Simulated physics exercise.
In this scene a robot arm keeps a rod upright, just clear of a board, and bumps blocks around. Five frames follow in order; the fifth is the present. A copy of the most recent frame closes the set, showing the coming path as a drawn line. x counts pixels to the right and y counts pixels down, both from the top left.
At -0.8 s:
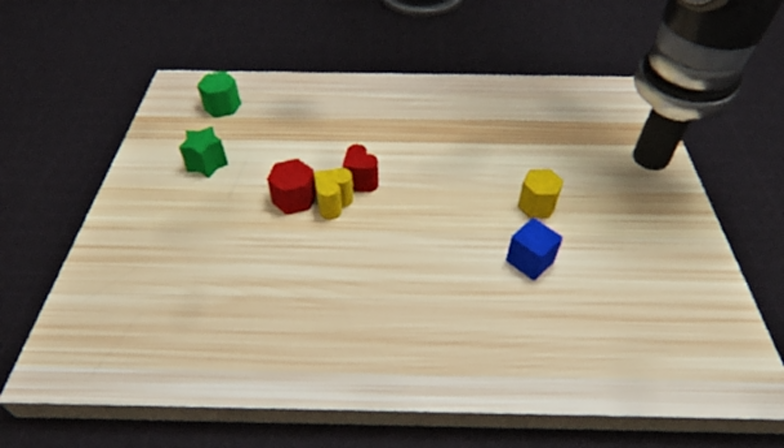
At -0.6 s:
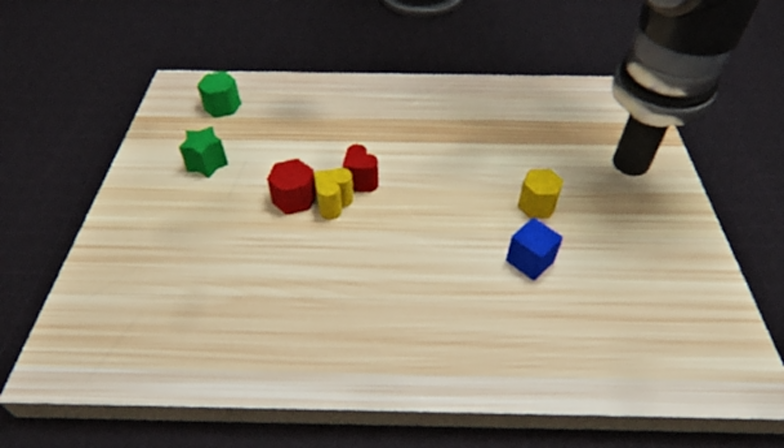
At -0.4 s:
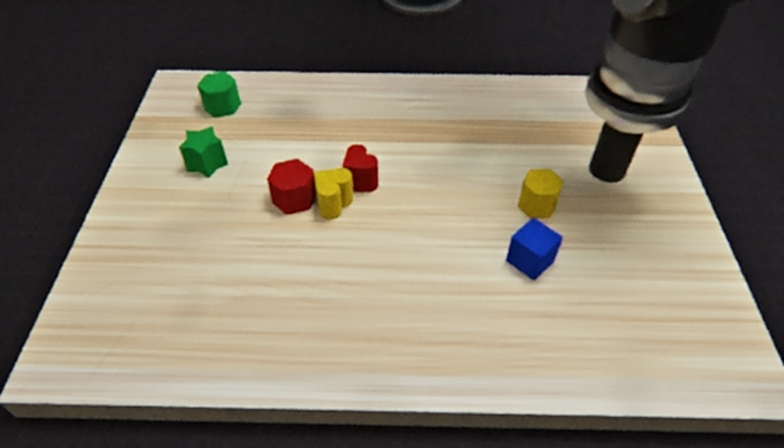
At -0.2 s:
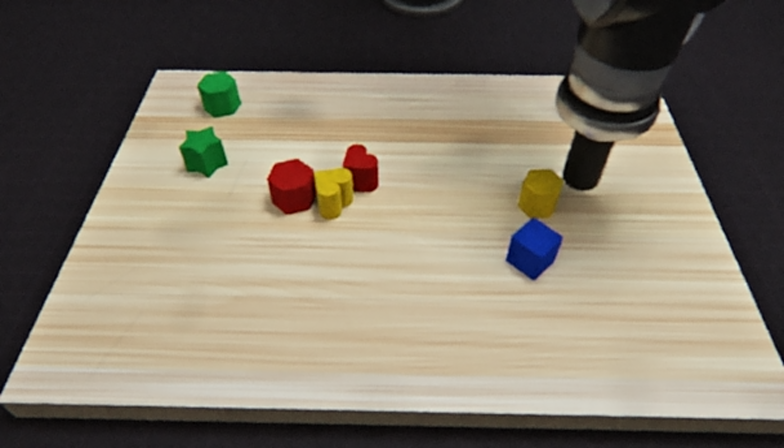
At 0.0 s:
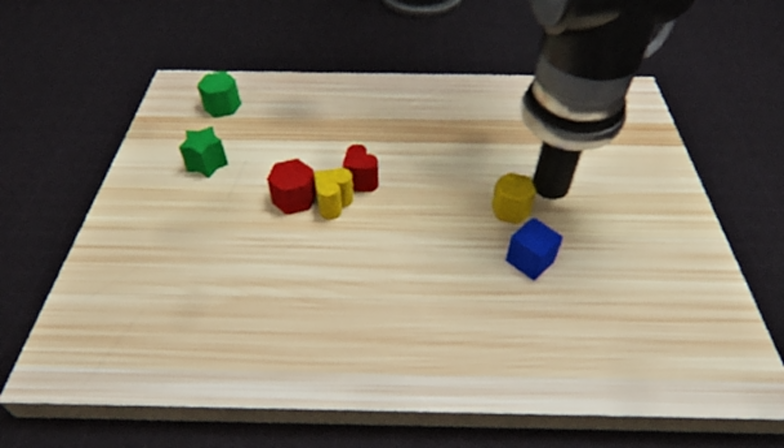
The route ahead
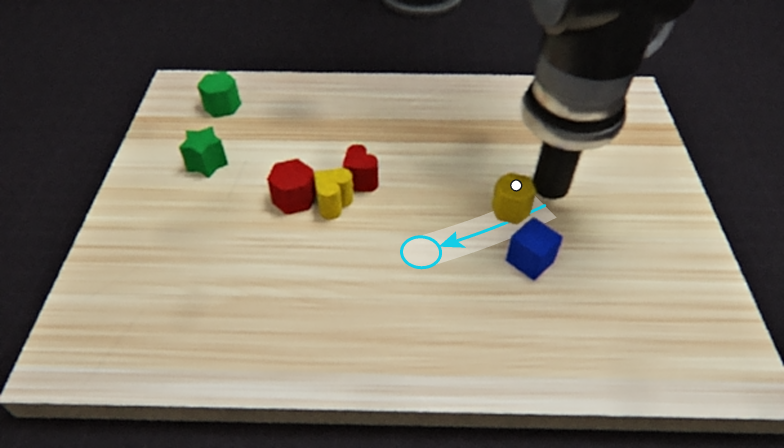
A dark robotic arm with a rod at its tip moves steadily left just above a pale wooden board, seen from a fixed, raised viewpoint against black surroundings. Two green blocks sit at upper left, red and yellow ones cluster left of centre, and a yellow hexagonal block stands above a blue cube at right. The rod reaches the yellow hexagonal block and pushes it slightly left.
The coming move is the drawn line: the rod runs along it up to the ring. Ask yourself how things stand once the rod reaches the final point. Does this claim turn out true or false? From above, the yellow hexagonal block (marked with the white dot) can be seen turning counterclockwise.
My answer: False.
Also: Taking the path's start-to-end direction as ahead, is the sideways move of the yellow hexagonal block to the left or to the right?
It is displaced to the right.
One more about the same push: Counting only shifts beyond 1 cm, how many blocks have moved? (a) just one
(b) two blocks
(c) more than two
I choose a.
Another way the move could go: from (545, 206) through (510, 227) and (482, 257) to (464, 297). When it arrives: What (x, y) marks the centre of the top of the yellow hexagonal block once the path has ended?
The middle of the upper face of the yellow hexagonal block will lie at about (471, 194) in the picture.
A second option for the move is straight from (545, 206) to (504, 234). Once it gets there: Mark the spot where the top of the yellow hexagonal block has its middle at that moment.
About (476, 193).
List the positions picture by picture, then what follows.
In the first frame, tip of the rod (650, 160), middles of tops, yellow hexagonal block (544, 181), blue square piece (538, 236).
In the second frame, rod (630, 165), nothing pushed.
In the third frame, rod (607, 172), nothing pushed.
In the fourth frame, rod (580, 179), nothing pushed.
In the fifth frame, rod (550, 188), yellow hexagonal block (516, 185), blue square piece (538, 236).
The line goes from (545, 206) over (507, 222) and (466, 238) to (421, 252); the dot is on the yellow hexagonal block.
What follows on the original path. One third of the way, rod (511, 205); yellow hexagonal block (473, 194), turned 30° clockwise.
Two thirds of the way, rod (466, 221); yellow hexagonal block (437, 195), turned 60° clockwise.
At the end, rod (422, 234); yellow hexagonal block (429, 194), turned 80° clockwise; blue square piece unmoved.
